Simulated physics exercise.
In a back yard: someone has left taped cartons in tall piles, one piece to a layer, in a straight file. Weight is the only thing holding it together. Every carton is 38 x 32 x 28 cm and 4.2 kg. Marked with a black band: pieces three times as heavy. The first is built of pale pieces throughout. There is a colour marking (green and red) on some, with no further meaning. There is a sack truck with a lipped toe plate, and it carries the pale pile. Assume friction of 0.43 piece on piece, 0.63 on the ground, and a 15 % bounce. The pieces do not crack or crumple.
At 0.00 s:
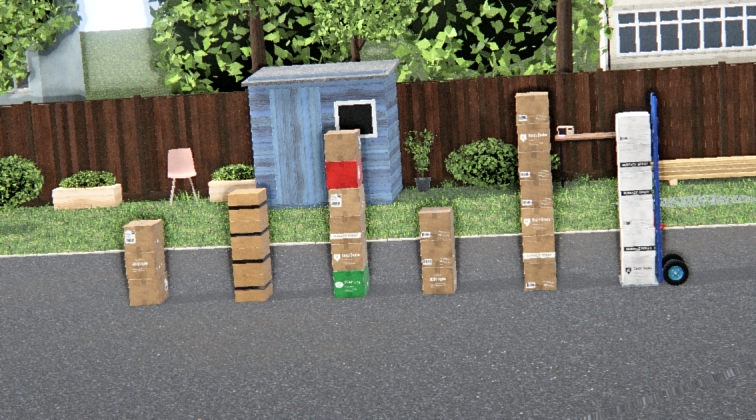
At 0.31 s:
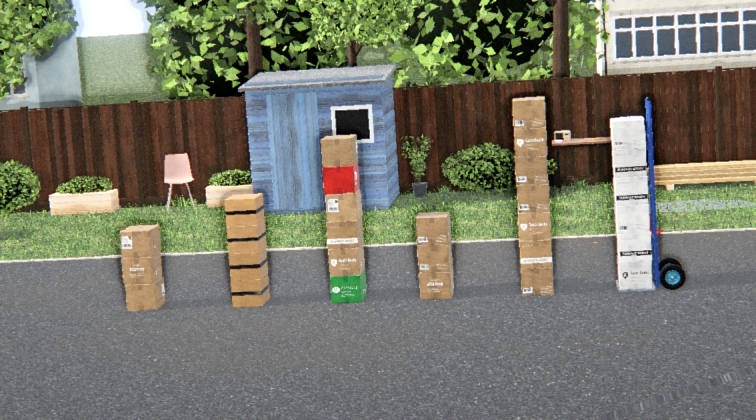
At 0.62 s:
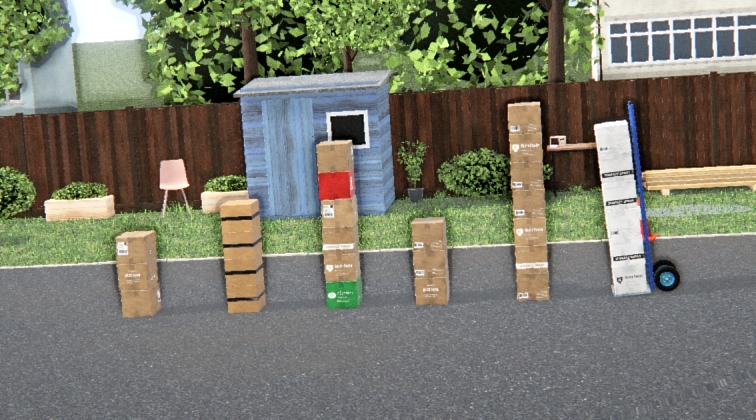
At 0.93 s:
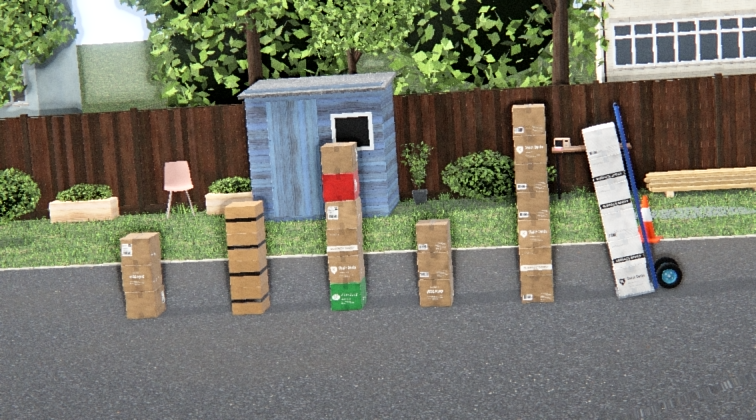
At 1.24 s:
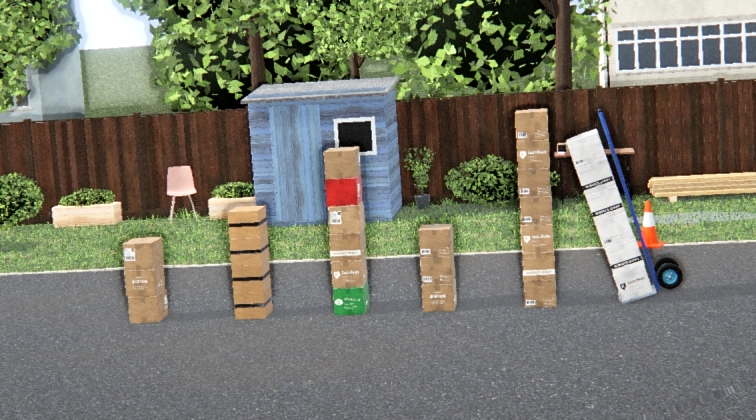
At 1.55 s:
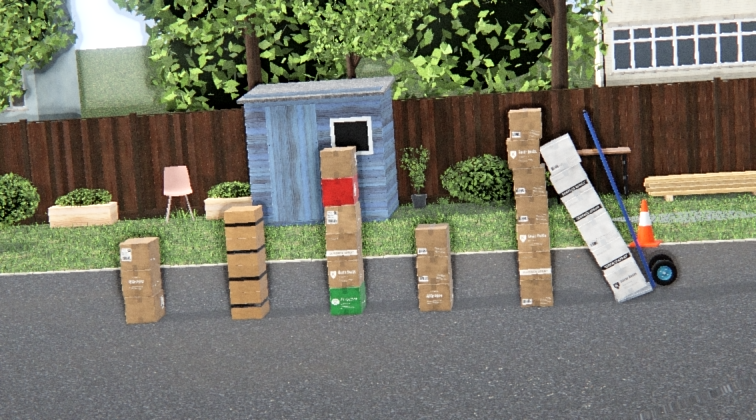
A tall stack of white boxes on a blue hand truck leaned steadily farther left until its top pressed against the tallest brown stack, nudging some boxes, while the other stacks in the row stayed standing.
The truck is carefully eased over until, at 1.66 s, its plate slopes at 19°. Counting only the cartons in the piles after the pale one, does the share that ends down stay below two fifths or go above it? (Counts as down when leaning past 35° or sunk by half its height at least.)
Watch, a share past two in five will go down.
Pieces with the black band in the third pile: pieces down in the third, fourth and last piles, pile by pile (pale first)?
In that case third 3, fourth 6, last 2.
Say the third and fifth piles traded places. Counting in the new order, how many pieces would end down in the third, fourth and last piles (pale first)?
Pile by pile, you'd see third at 4, fourth at 6 and last at 2 down.
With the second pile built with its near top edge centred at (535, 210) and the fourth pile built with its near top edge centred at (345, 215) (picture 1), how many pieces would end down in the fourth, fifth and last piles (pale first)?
You'd get fourth 0, fifth 0 and last 0.
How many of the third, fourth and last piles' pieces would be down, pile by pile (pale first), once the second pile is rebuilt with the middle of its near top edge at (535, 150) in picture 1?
Result: Third pile 3, fourth pile 6, last pile 0.
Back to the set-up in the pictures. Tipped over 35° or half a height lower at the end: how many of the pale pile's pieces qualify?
6 of them.
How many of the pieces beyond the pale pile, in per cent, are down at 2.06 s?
By then 0 %.
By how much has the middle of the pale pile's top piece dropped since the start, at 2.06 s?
Some 10 centimetres.
Around 2.06 s, 5 of the pale pile down; none of the 23 other cartons down, 7 disturbed.
Around 2.52 s, 6 of the pale pile down; 2 of the 23 other cartons down.
Around 3.02 s, 6 of the pale pile down; 7 of the 23 other cartons down; red carton tipped 5°; green carton tipped 4°.
Around 3.92 s, 6 of the pale pile down; 15 of the 23 other cartons down; green carton tipped 47°; red carton tipped 22°, 15 cm lower.
Finally (5.2 s), 6 of the pale pile down; 15 of the 23 other cartons down; green carton tipped 61°; red carton 25 cm lower. That is 65 per cent. Seen by the last camera, middles, green carton near (329, 292), red carton near (264, 218).
